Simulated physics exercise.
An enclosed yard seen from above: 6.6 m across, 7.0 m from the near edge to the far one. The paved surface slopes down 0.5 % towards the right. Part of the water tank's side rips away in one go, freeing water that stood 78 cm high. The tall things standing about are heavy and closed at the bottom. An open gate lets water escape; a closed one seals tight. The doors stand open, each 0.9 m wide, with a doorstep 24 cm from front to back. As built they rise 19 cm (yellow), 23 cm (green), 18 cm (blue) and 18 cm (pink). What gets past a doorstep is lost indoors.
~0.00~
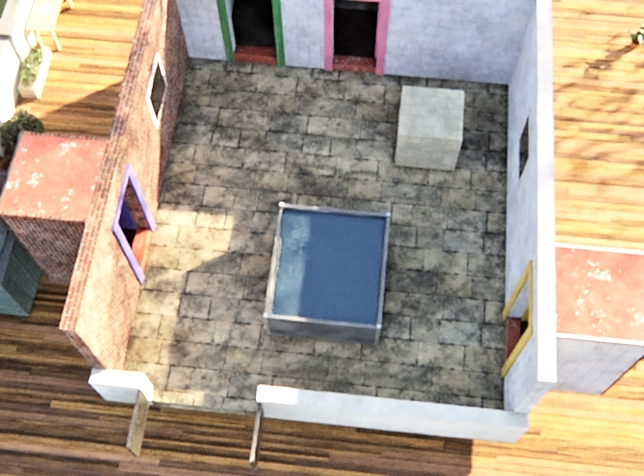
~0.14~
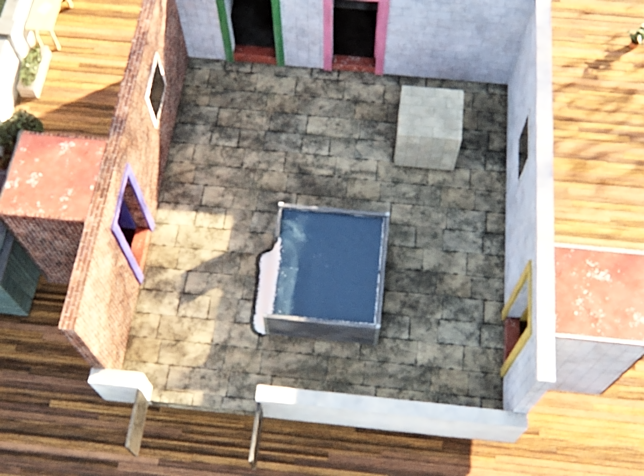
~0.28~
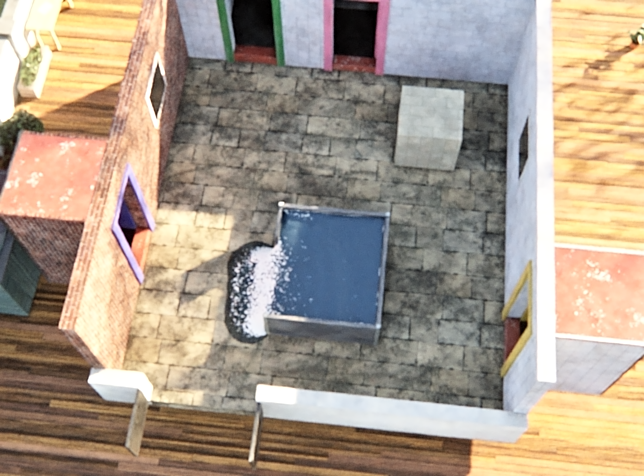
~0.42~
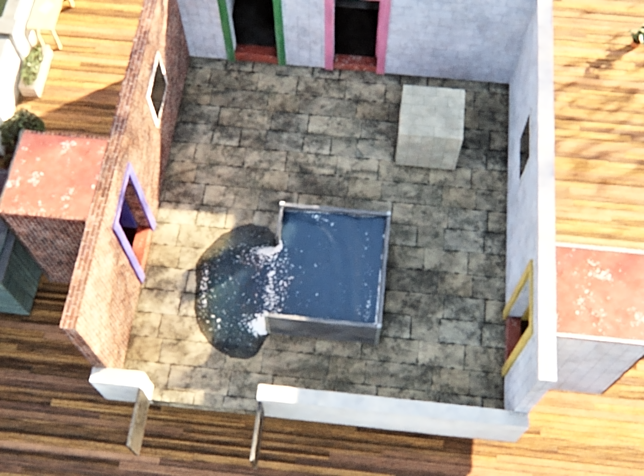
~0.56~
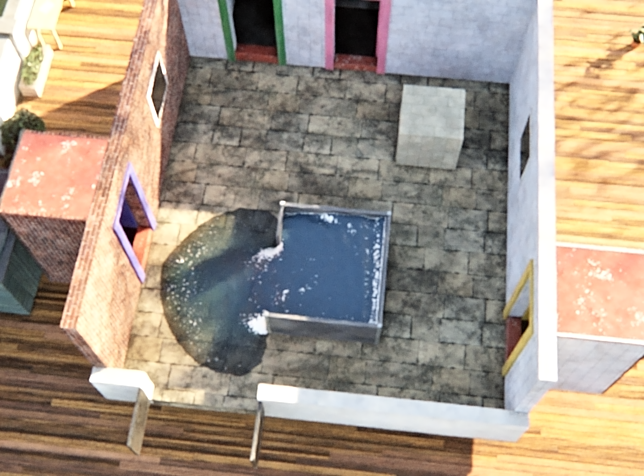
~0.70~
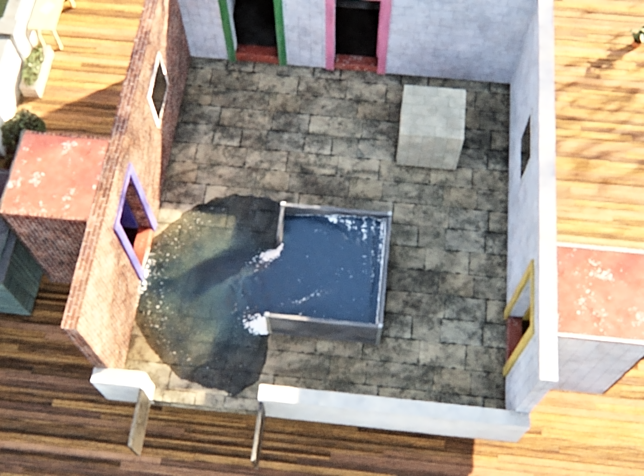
In a walled paved yard, a water tank's left side bursts open, foaming water fanning out to a purple-framed opening.
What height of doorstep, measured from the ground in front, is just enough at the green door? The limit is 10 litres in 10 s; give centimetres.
Some 12 cm above the ground.
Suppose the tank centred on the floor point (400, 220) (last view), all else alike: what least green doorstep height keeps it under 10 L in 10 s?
Then roughly 12.0 cm.
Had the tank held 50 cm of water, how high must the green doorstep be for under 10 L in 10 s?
Some 7.0 cm.
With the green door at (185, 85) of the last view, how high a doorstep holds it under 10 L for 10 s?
About 10.5 cm.
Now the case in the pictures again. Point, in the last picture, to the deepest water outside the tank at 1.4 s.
Around (121, 382).
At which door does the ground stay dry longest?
Last comes the yellow one.
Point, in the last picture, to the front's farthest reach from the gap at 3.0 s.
At about (191, 62).
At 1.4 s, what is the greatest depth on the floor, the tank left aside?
Up to some 56 cm.
After 1.4 s water covers 20 % of the floor, deepest (56 cm) near (121, 382); it has not reached the green door.
After 3.0 s water covers 35 % of the floor, deepest (28 cm) near (121, 382); it has not reached the green door.
After 10.0 s water covers 90 % of the floor, deepest (12 cm) near (505, 96); 6 cm at the green door, 0 litres in over its 23 cm doorstep.
At the green door as built, the water arrived by 3.1 s and peaked near 15 cm at 3.8 s.
With a doorstep of 11 cm, 16 litres would have come in within the 10 s; with 15 cm, 1 litre. So under 10 litres takes about 12 cm.
